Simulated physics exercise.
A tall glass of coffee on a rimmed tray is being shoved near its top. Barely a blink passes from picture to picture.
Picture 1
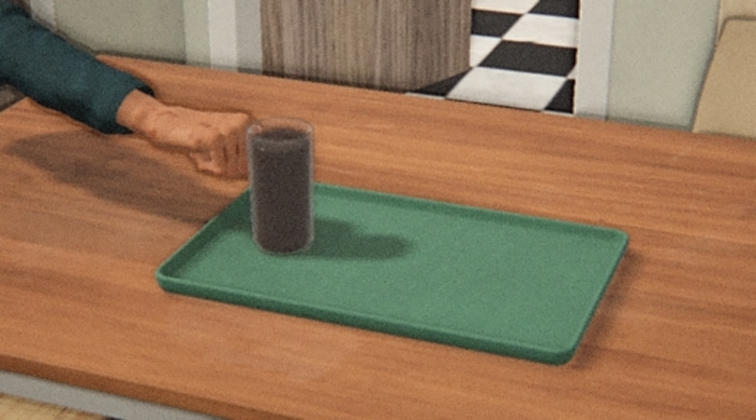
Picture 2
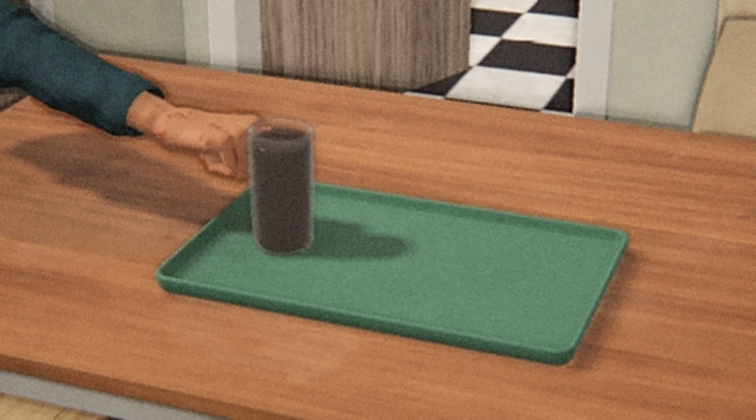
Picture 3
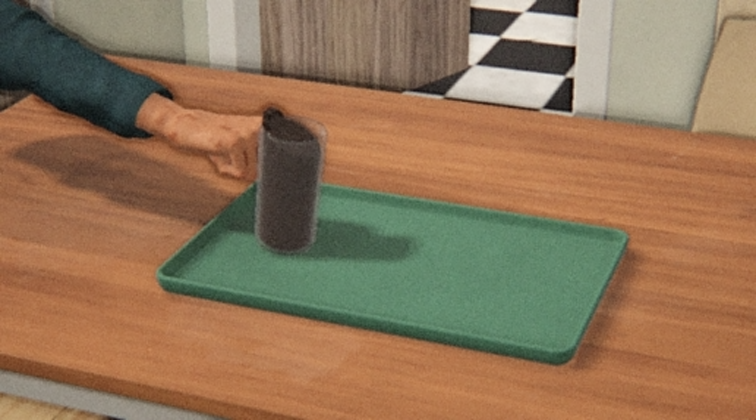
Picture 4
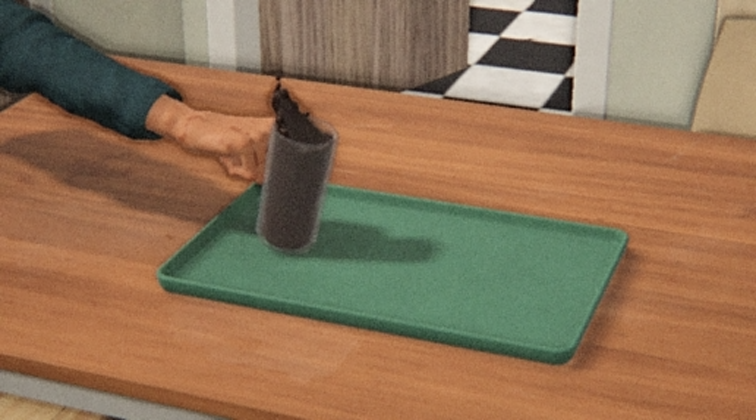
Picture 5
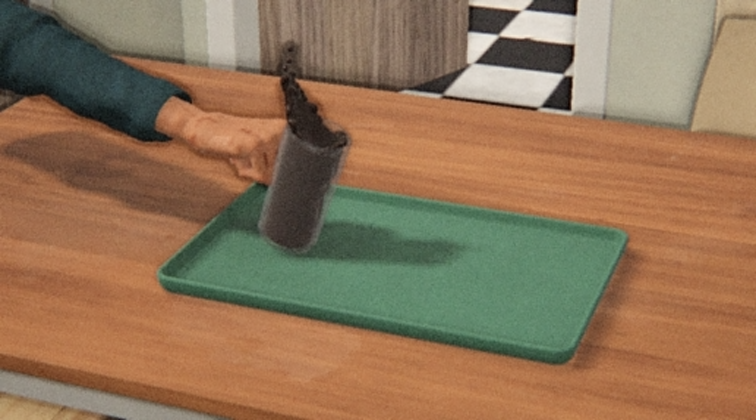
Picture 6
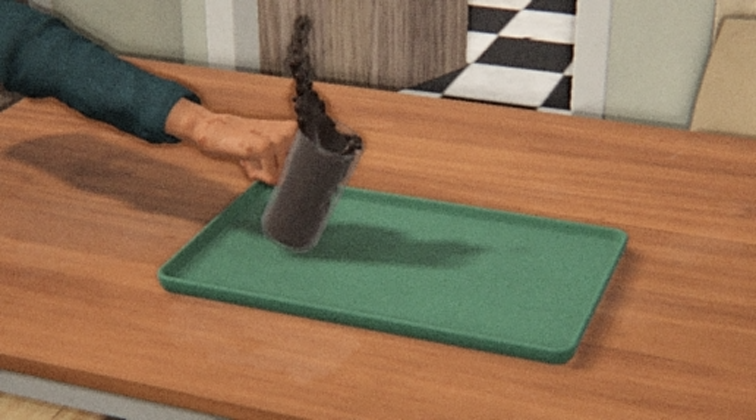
A hand pushes a glass of dark liquid rightward, tilting it as liquid splashes upward.
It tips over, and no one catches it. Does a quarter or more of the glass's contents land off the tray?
Yes.
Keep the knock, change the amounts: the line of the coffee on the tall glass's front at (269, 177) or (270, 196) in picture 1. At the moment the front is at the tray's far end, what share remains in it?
First try: Roughly 55 %, second try: Roughly 60 %.
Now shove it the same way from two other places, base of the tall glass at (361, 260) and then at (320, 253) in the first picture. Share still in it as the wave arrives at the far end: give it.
It would be around 60 per cent, and then around 60 per cent.
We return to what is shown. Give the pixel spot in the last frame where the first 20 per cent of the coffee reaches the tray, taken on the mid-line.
About (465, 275).
A moment on, the tall glass is falling and 91 per cent is in the glass, 0 on the tray and 9 above or beyond its rim.
Next, the tall glass lies on its side and 54 per cent is in the glass, 31 on the tray and 15 above or beyond its rim.
Then the tall glass lies on its side and 31 per cent is in the glass, 49 on the tray and 20 above or beyond its rim.
Later the tall glass lies on its side and 17 per cent is in the glass, 48 on the tray and 35 above or beyond its rim.
In the end 66 per cent is held by tray and glass, 34 is off the tray.
